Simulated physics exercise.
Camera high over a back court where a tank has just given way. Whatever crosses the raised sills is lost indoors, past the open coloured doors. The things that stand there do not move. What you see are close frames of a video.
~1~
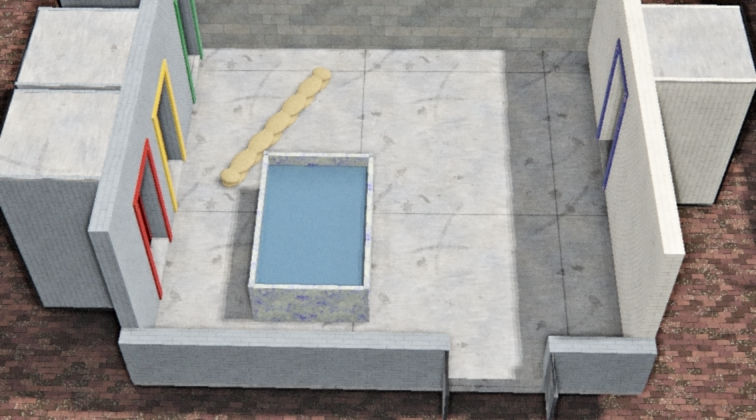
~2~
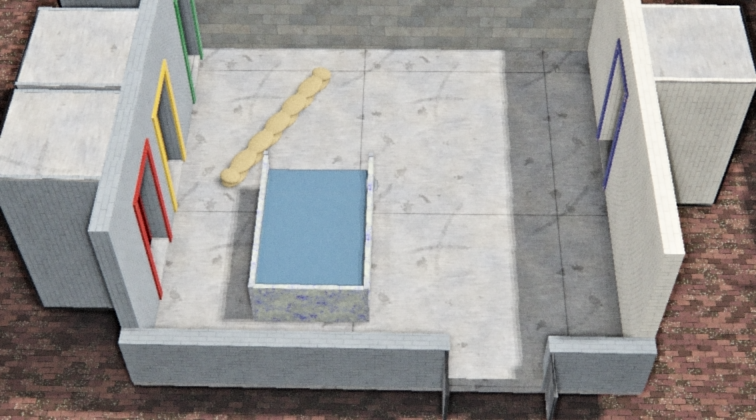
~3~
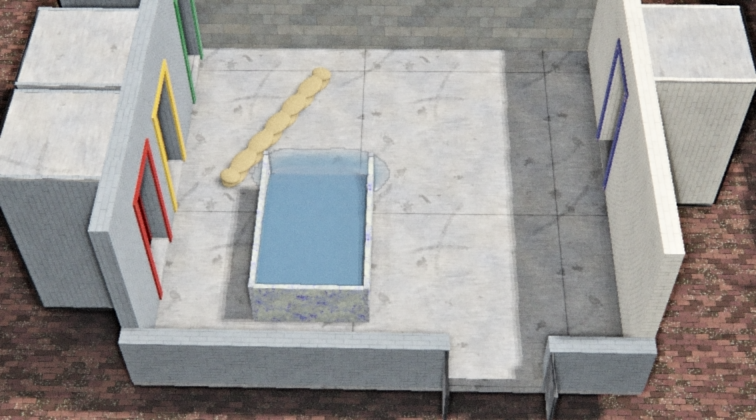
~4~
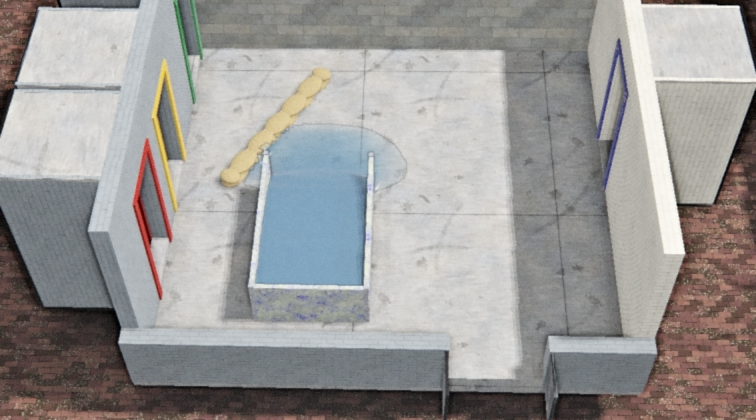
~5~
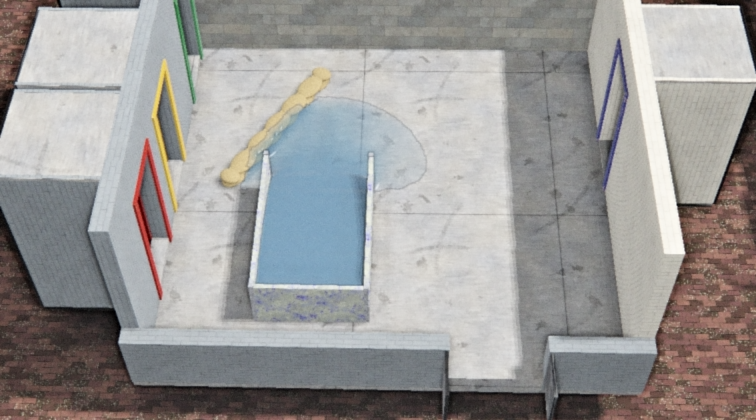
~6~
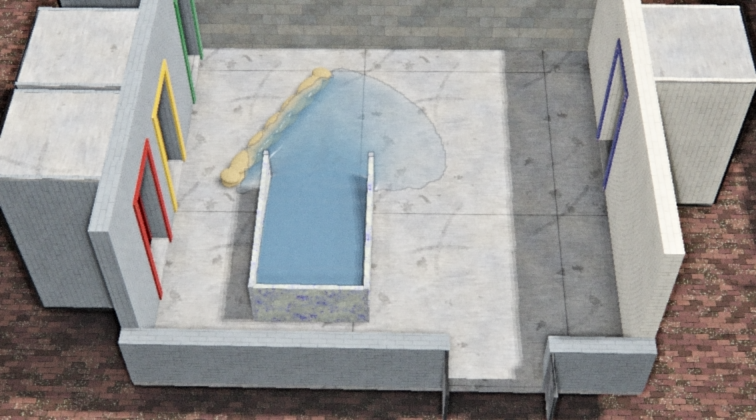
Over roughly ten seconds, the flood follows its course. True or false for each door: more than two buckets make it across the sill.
Green door: True; blue door: True; yellow door: True; red door: False.
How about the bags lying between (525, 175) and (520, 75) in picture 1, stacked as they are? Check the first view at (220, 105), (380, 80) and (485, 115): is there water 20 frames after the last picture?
The three points, in order, are soaked, soaked and soaked.
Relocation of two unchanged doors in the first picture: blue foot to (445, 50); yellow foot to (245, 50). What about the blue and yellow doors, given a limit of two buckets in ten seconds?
Note - the blue door ends up above it; the yellow door ends up above it.
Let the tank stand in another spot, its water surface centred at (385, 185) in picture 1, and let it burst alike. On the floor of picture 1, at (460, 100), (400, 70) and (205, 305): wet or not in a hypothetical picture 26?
In the order asked: Reached by the flood, reached by the flood, not reached.
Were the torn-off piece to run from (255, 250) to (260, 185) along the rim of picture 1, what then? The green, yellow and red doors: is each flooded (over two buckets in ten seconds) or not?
The green door falls short; the yellow door tops the limit; the red door tops the limit.
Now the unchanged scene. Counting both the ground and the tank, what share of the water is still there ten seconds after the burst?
Estimate: Close to 86 %.
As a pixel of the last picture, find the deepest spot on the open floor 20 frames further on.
Near (575, 64).
A moment on, water covers 30 % of the floor; the green door not reached, the blue door not reached, the yellow door not reached, the red door not reached.
Next, water covers 40 % of the floor; the green door wet at the sill, nothing in, the blue door not reached, the yellow door wet at the sill, nothing in, the red door not reached.
Then, water covers 50 % of the floor; the green door under two buckets in, the blue door wet at the sill, nothing in, the yellow door wet at the sill, nothing in, the red door wet at the sill, nothing in.
Later, water covers 90 % of the floor; the green door over two buckets in, the blue door over two buckets in, the yellow door over two buckets in, the red door wet at the sill, nothing in.
In the end, water covers 95 % of the floor; the green door over two buckets in, the blue door over two buckets in, the yellow door over two buckets in, the red door wet at the sill, nothing in.
